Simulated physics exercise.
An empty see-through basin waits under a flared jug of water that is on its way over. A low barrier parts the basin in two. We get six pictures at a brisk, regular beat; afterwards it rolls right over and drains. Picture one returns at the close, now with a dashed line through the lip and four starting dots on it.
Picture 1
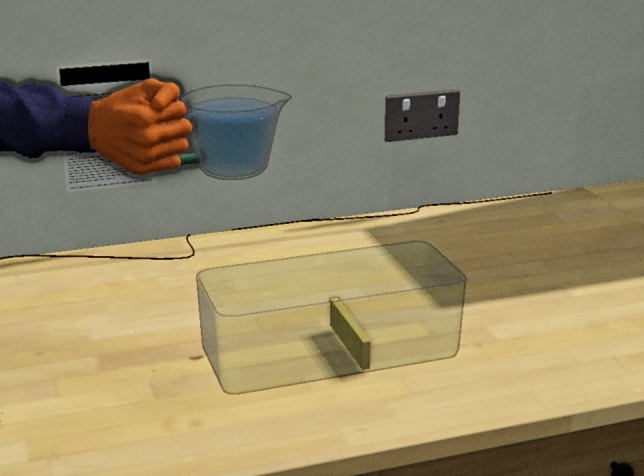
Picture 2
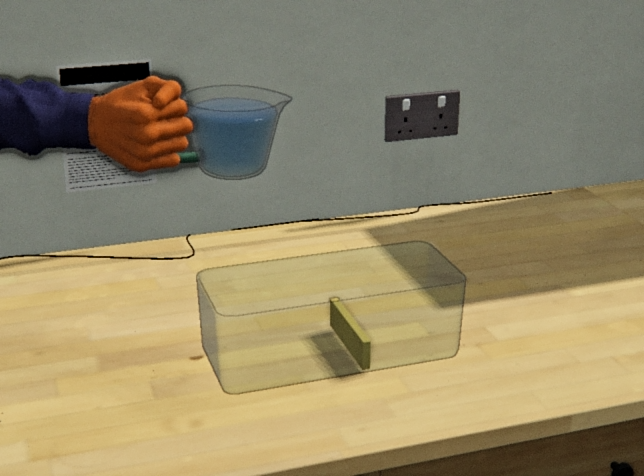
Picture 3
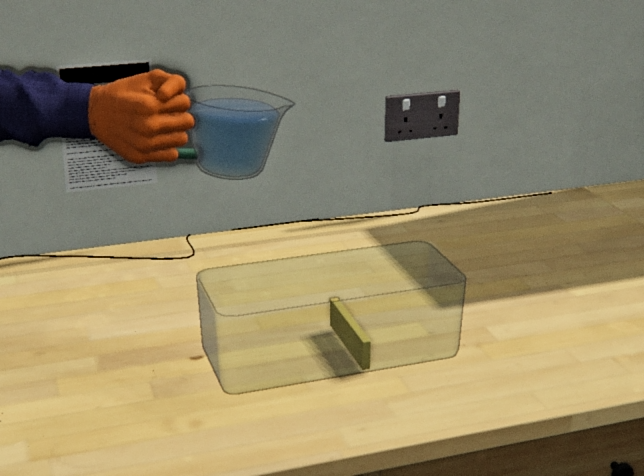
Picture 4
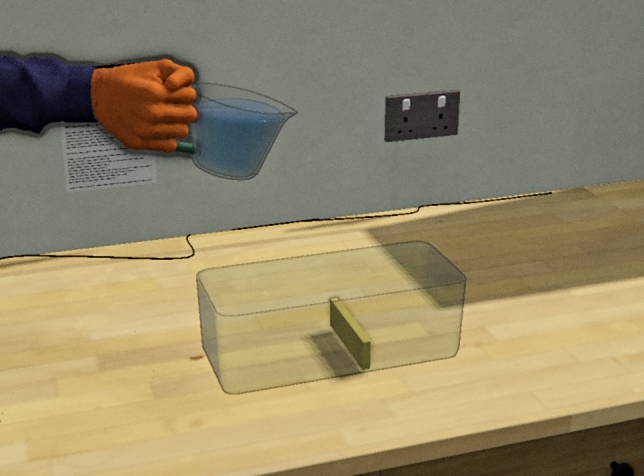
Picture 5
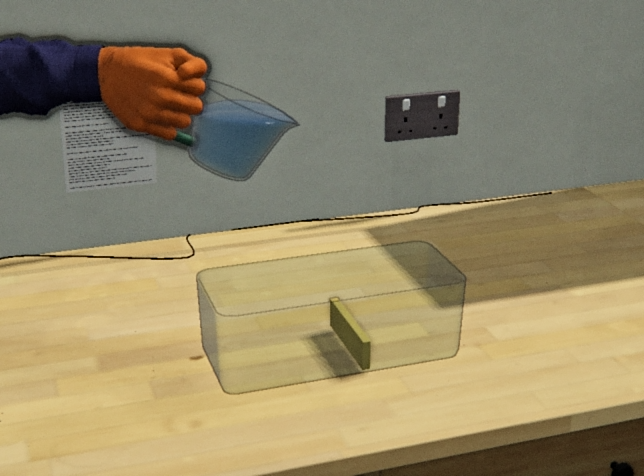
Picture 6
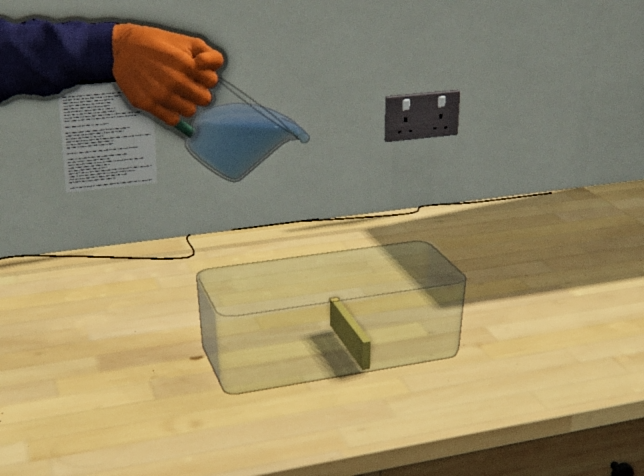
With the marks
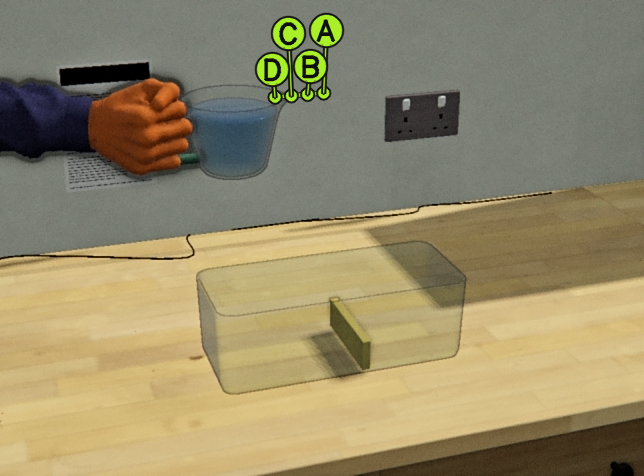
Above a clear basin on a wooden table, a gloved hand tilts a jug of blue water.
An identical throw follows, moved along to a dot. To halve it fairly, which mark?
It is B.
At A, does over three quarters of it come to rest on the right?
No.
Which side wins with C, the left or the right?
The left side.
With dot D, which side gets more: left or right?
The left one.
On the marked copy, A at (323, 93); B at (307, 94); C at (291, 95); D at (275, 97).
Choosing A, about 33 % ends left of the wall and 64 % right of it; 4 % is lost outside.
Choosing B, about 53 % ends left of the wall and 42 % right of it; 5 % is lost outside.
Choosing C, about 67 % ends left of the wall and 24 % right of it; 9 % is lost outside.
Choosing D, about 85 % ends left of the wall and 7 % right of it; 8 % is lost outside.
